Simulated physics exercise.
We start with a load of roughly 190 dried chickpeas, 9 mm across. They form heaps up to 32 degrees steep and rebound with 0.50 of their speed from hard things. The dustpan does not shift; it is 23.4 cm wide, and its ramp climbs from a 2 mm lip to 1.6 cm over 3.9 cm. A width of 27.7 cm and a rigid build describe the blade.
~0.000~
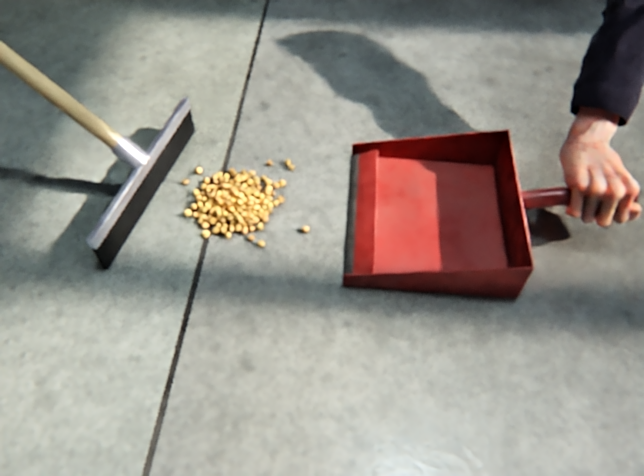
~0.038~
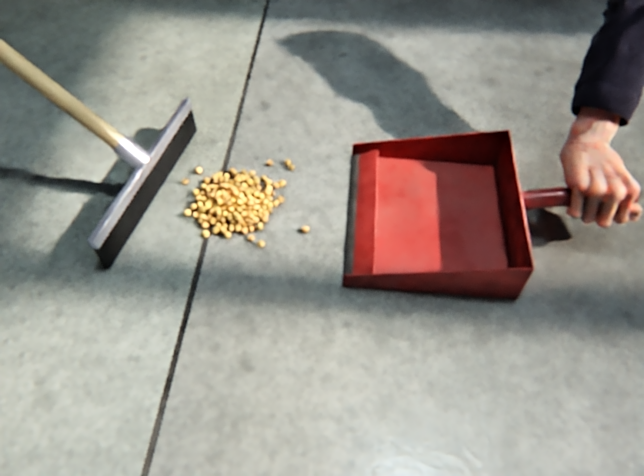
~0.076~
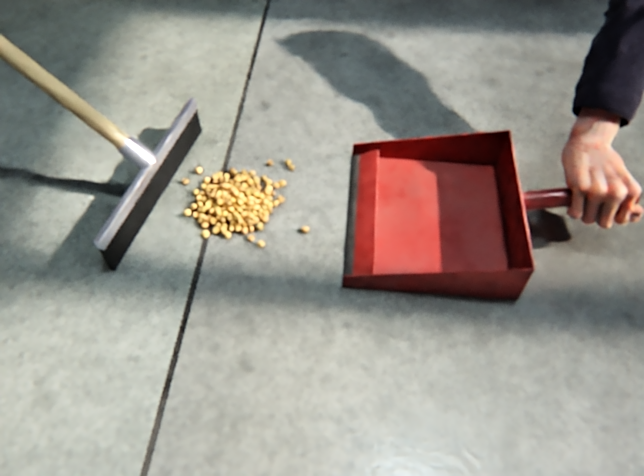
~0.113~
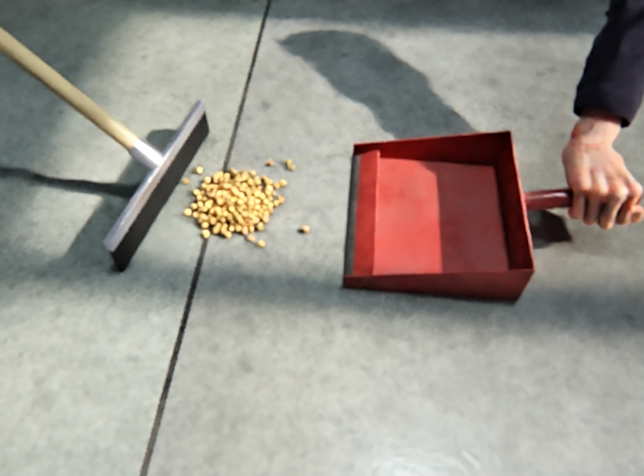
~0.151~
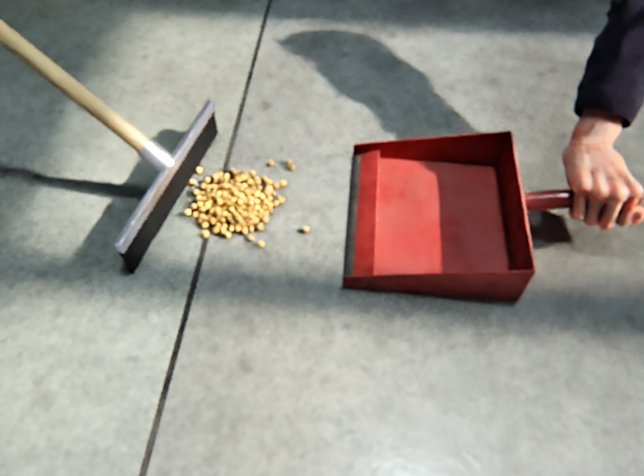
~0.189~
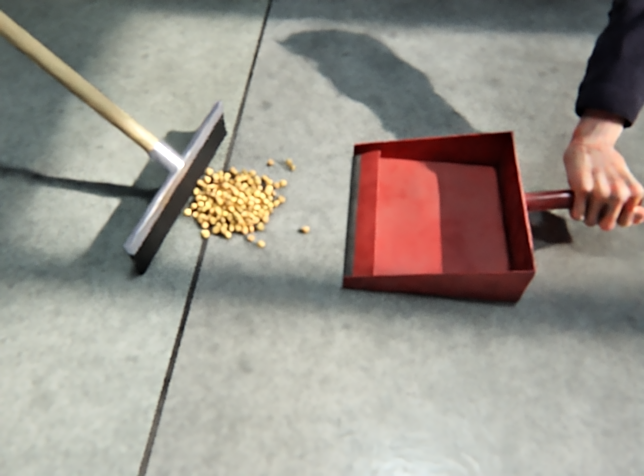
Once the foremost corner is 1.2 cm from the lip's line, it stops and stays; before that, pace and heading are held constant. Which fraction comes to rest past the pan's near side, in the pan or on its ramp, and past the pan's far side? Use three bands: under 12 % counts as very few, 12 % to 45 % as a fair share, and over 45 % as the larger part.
Near side: Very few; pan: A fair share; far side: Very few.
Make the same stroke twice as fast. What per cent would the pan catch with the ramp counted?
It would come to roughly 30 percent.
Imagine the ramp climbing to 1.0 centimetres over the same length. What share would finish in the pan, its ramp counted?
Near 25 per cent, then.
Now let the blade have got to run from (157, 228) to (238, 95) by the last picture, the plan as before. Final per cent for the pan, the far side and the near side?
That ends as pan 5, far 5, and near 0.
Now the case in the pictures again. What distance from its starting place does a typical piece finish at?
Roughly 16 centimetres.
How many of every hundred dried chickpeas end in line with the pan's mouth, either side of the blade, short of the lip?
About 75 per cent.
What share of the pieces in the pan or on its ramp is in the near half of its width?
Roughly 40 in a hundred.
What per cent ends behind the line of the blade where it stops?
Estimate: Around 0 %.
After 0.45 s, middle of the blade 14 cm from the lip; 0 % over the lip, far side 0 %, near side 0 %.
Then, at 0.62 s, middle of the blade 8 cm from the lip; 0 % over the lip, far side 0 %, near side 0 %.
Then, at 0.92 s, middle of the blade 4 cm from the lip; 20 % over the lip, far side 0 %, near side 5 %.
At rest (1.2 s), near side 5 %, pan 20 %, far side 0 %, in front of the lip or behind the blade 75 %.
